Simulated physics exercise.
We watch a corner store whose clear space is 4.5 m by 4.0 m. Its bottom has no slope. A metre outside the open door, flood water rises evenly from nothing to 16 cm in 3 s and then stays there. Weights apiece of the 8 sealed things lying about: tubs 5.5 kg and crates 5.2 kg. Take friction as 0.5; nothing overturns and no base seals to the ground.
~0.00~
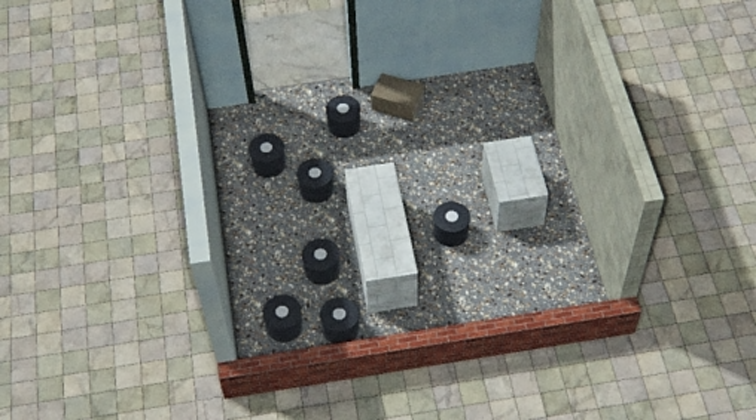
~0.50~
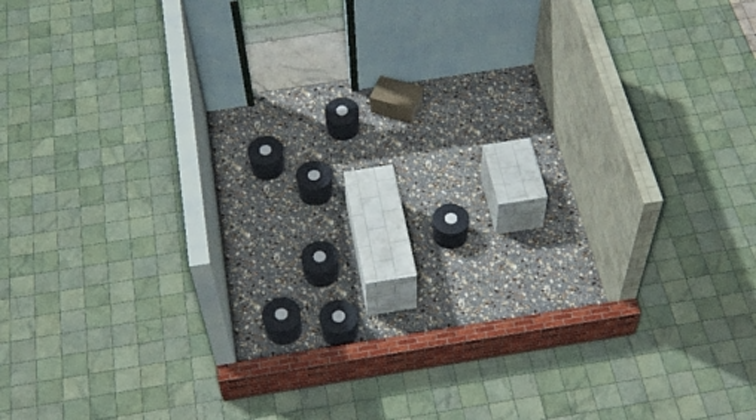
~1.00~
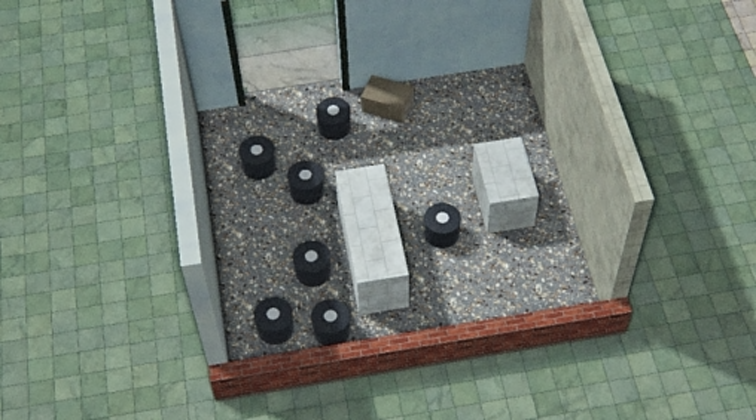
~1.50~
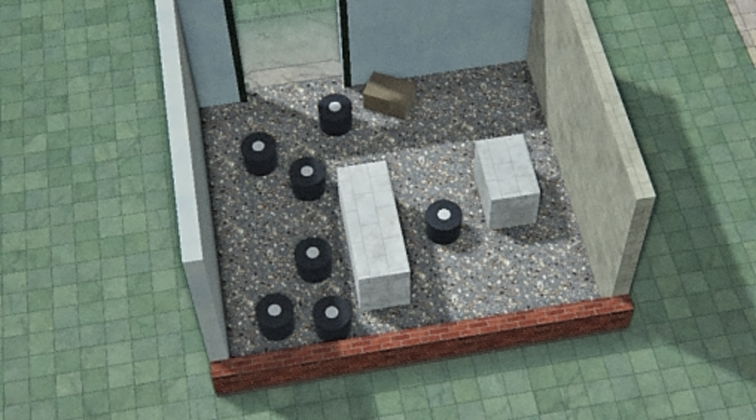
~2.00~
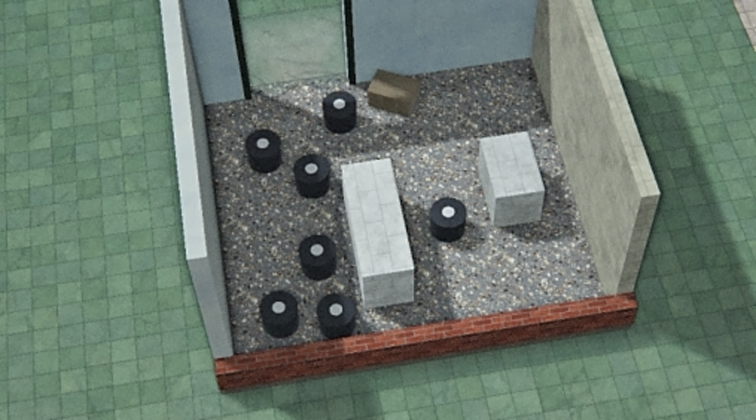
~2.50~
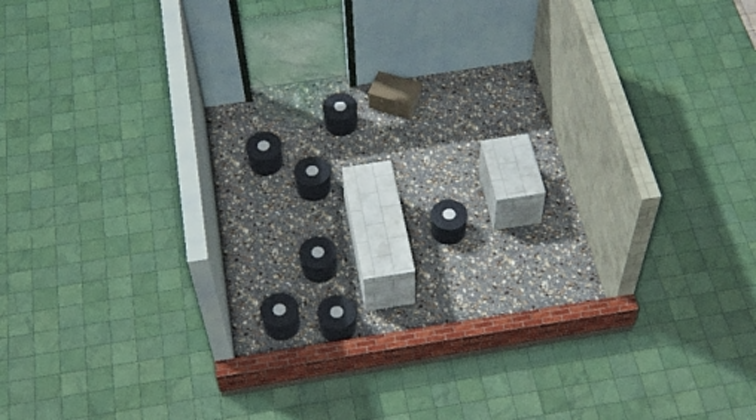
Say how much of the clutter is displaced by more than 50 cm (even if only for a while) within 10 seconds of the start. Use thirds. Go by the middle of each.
That comes to two thirds or above.
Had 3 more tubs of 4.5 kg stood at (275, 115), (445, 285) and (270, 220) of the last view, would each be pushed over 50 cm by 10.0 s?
In turn: Past it, short of it, past it.
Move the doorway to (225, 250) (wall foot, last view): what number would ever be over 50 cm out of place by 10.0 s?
In that case 6 of them.
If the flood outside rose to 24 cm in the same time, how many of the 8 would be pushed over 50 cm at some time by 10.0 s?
Then 7.
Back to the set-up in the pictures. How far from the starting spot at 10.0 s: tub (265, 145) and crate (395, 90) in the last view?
In that order: 250 cm, 0 cm.
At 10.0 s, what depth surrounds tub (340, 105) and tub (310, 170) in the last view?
About 6 and 10 cm.
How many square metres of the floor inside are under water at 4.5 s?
Roughly 6.5 m2.
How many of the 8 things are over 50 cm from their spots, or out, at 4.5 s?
3 of them.
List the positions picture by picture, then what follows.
The first frame shows a tub at (320, 254), on the bottom; a crate at (398, 90) rests on the ground; 0.0 m2 under water; 0 of 8 have shifted.
The second frame shows a tub at (320, 257) rests on the ground; a crate at (396, 92), on the bottom; water covers 0.0 m2; 0 of 8 have shifted.
The third frame shows a tub at (311, 256) rests on the ground; a crate at (388, 92), on the bottom; water covers 0.0 m2; 0 of 8 have shifted.
The fourth frame shows a tub at (313, 253) rests on the ground; a crate at (389, 88) rests on the ground; water covers 0.0 m2; 0 of 8 have shifted.
The fifth frame shows a tub at (317, 250) rests on the ground; a crate at (394, 86) rests on the ground; water covers 0.0 m2; 0 of 8 have shifted.
The sixth frame shows a tub at (318, 252) rests on the ground; a crate at (395, 88), on the bottom; 0.6 m2 under water; 0 of 8 have shifted.
After 3.5 s 0 of 8 are over 50 cm from their spots; 0 afloat.
After 4.5 s 3 of 8 are over 50 cm from their spots; 0 afloat.
After 7.0 s 4 of 8 are over 50 cm from their spots; 6 afloat.
After 10.0 s 7 of 8 are over 50 cm from their spots, and 7 have been at some point; 7 afloat.
